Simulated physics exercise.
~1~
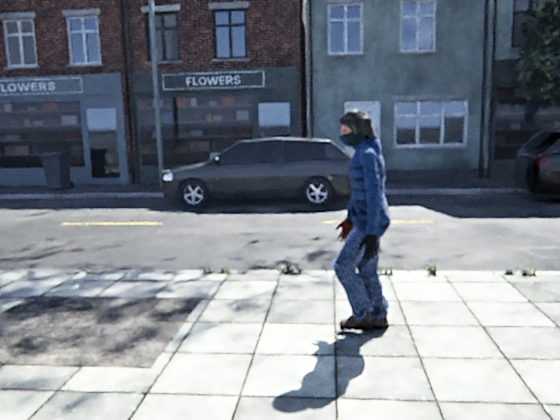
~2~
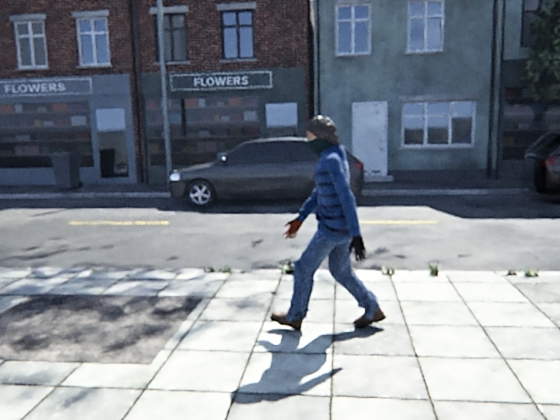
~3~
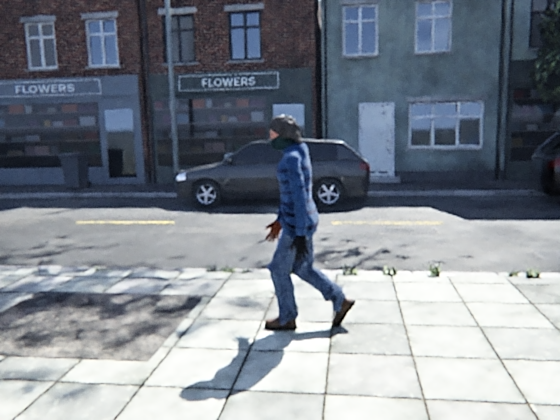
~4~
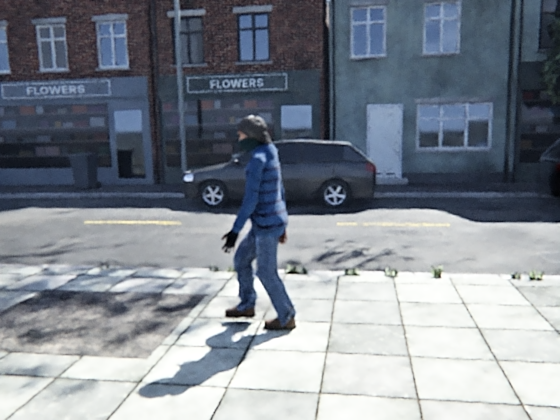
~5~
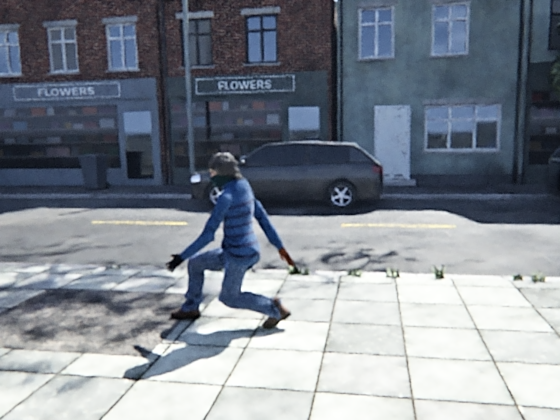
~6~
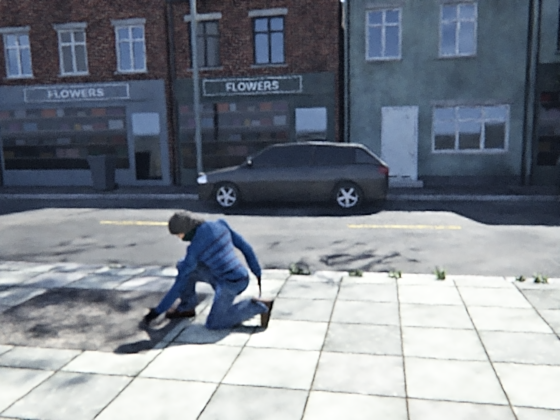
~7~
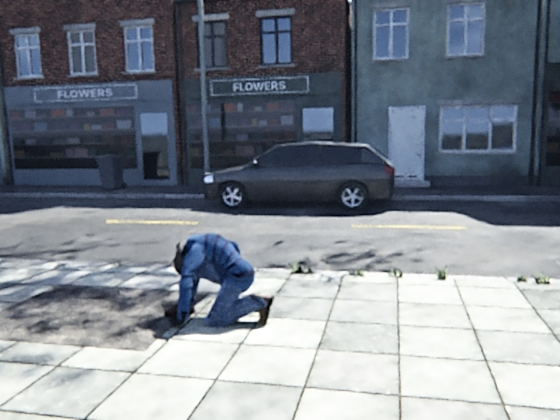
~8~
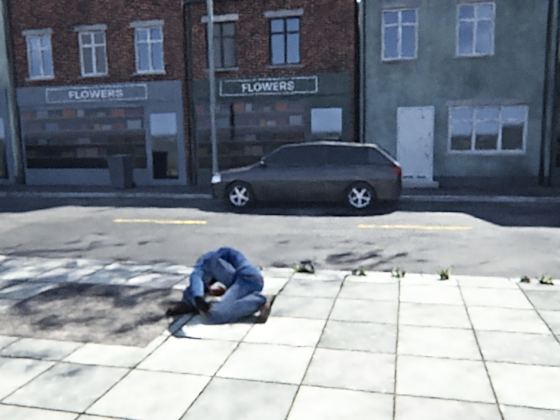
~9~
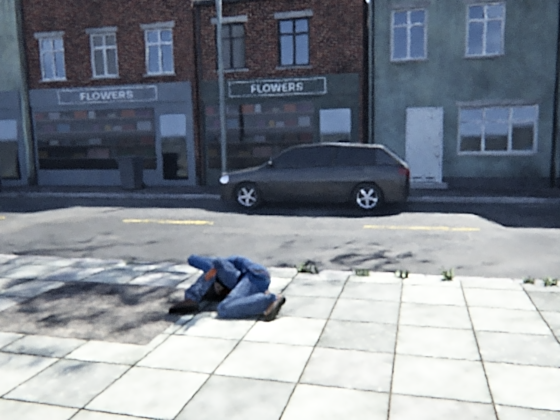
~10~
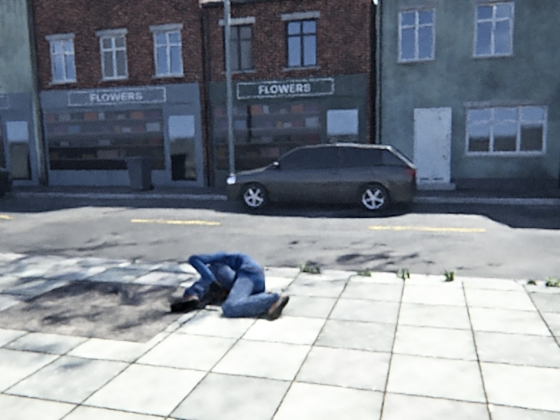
A person in a blue jacket, jeans and a dark cap walks left along a pale paved sidewalk, seen from the side across a sunlit street. Behind, a dark car is parked before brick flower shops and a grey-green building, while a dark mat-like patch lies on the paving at left. Nearing the patch, the walker suddenly buckles with arms spread, drops to the knees and pitches forward, hands reaching down. The body folds and slumps onto the slabs as the view drifts slightly. It ends curled and still, hips and chest short of the patch's near edge.
